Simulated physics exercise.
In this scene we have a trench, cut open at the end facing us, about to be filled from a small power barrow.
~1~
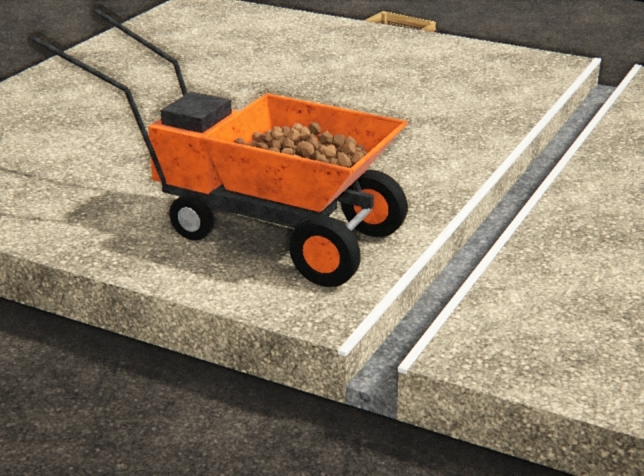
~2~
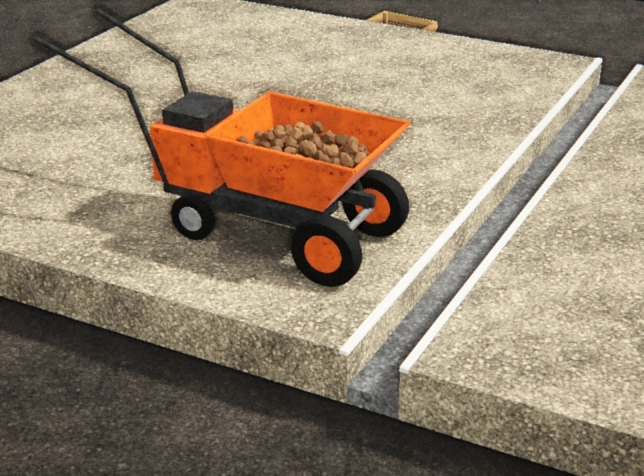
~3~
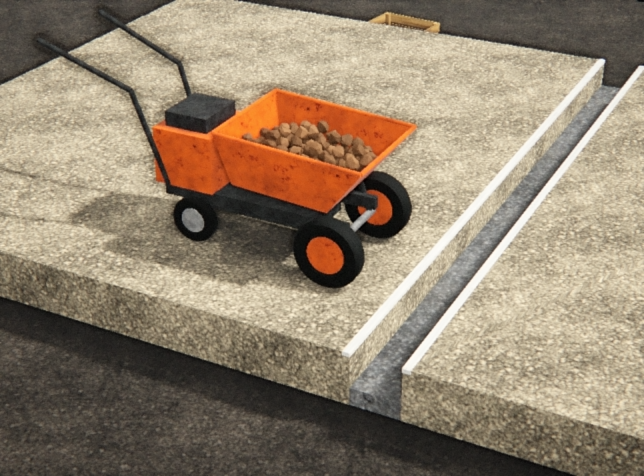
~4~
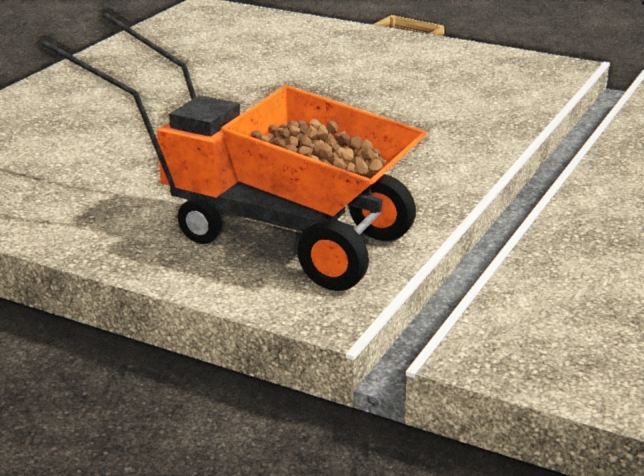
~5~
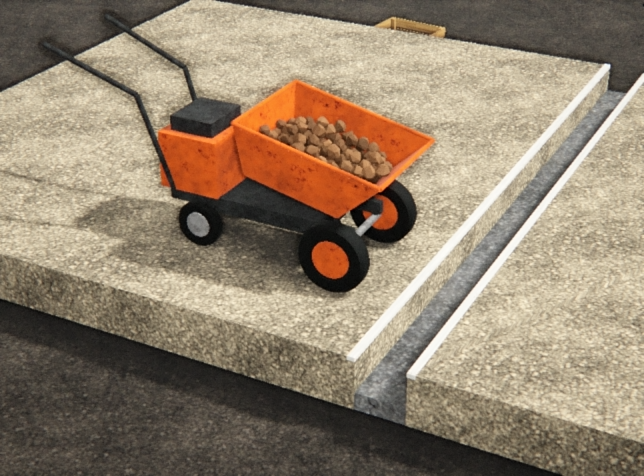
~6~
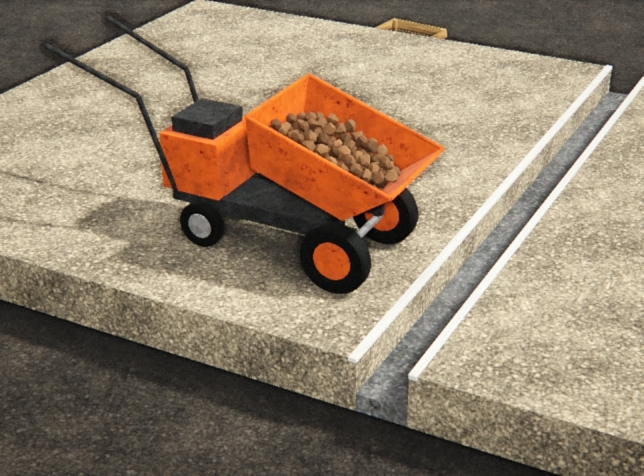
At first, an orange power barrow heaped with brown lumps stands level on a pale slab, left of a narrow, white-edged trench. Its skip then tilts gradually forward to the right, the back rising and the front lip lowering, until it is clearly tipped, the load still inside.
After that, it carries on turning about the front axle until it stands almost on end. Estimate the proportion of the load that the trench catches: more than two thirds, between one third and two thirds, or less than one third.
The trench catches between one third and two thirds.
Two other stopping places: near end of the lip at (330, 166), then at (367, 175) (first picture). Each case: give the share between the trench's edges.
Close to 80 in a hundred, and close to 0 in a hundred.
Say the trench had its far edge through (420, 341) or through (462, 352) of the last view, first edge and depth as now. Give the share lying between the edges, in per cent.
The first try gives 10 percent, then the second gives 90 percent.
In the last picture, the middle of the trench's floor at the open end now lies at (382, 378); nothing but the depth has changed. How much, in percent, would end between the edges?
The share would be roughly 30 per cent.
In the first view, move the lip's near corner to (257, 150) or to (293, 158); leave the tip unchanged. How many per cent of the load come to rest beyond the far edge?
About 0 percent the first time, about 0 percent the second.
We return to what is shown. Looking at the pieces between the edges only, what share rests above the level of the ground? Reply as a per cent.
I'd put it near 0 per cent.
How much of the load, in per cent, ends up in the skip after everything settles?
About 0 per cent.
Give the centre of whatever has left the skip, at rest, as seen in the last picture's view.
Close to (482, 292) in the last view.
Soon after the last picture, skip tipped steeply; all in the skip.
A little later, skip tipped right over; most in the skip; a small part in or heaped over the trench; a small part beyond it; a stray few falling.
Later still, skip tipped right over; a small part in the skip; about a third in or heaped over the trench; about half beyond it.
By the end, skip tipped right over; about half in or heaped over the trench; about half beyond it.
